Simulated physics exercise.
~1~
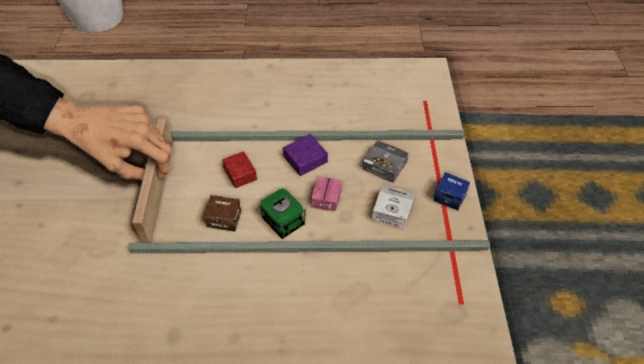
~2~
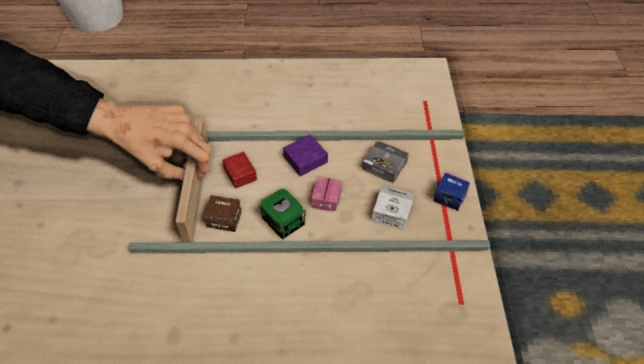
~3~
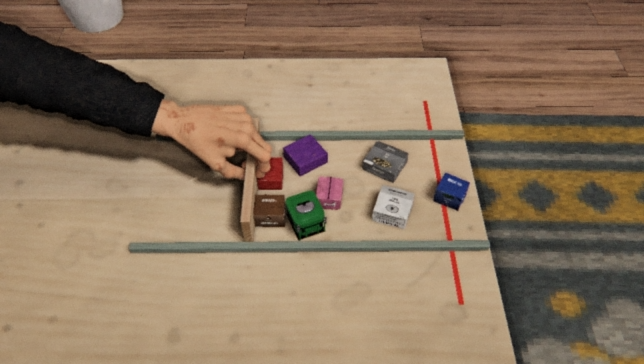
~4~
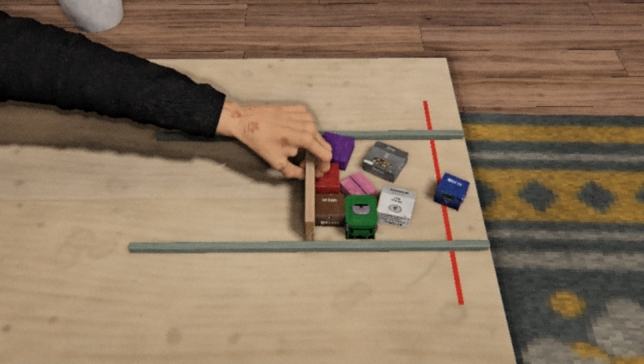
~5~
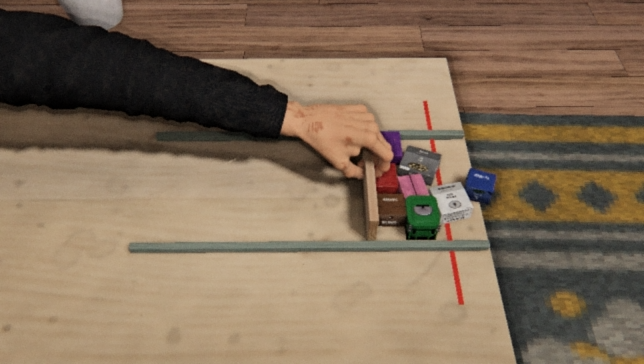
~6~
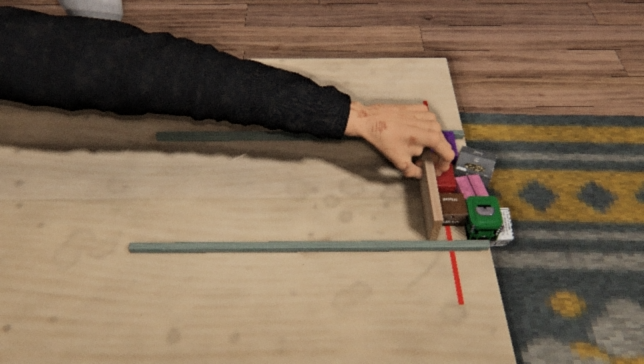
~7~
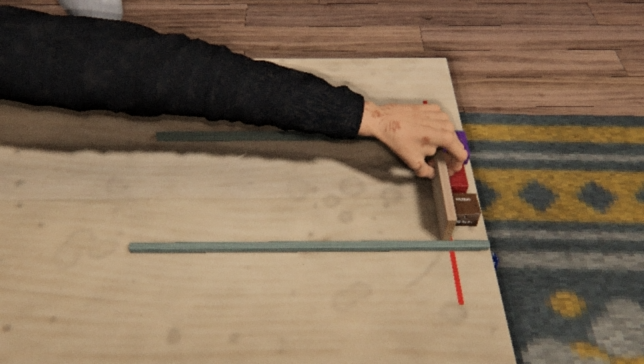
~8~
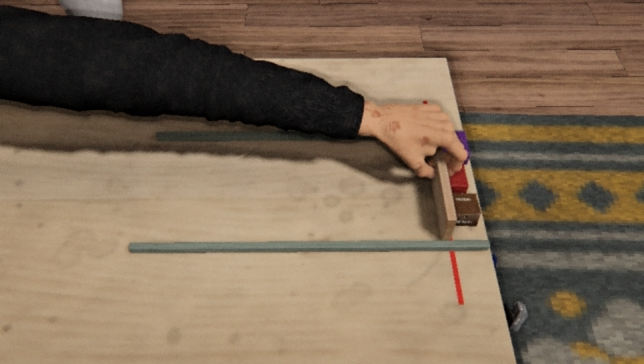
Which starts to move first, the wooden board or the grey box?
The wooden board starts to move first, and the grey box begins moving only later, once the board has pushed the gathered boxes close to the red line.
In the video, a hand slides an upright wooden board to the right between two rails, gathering small boxes and pushing them past a red line. Green, pink, grey, white and blue boxes go over the table's edge, while purple, red and brown ones remain.
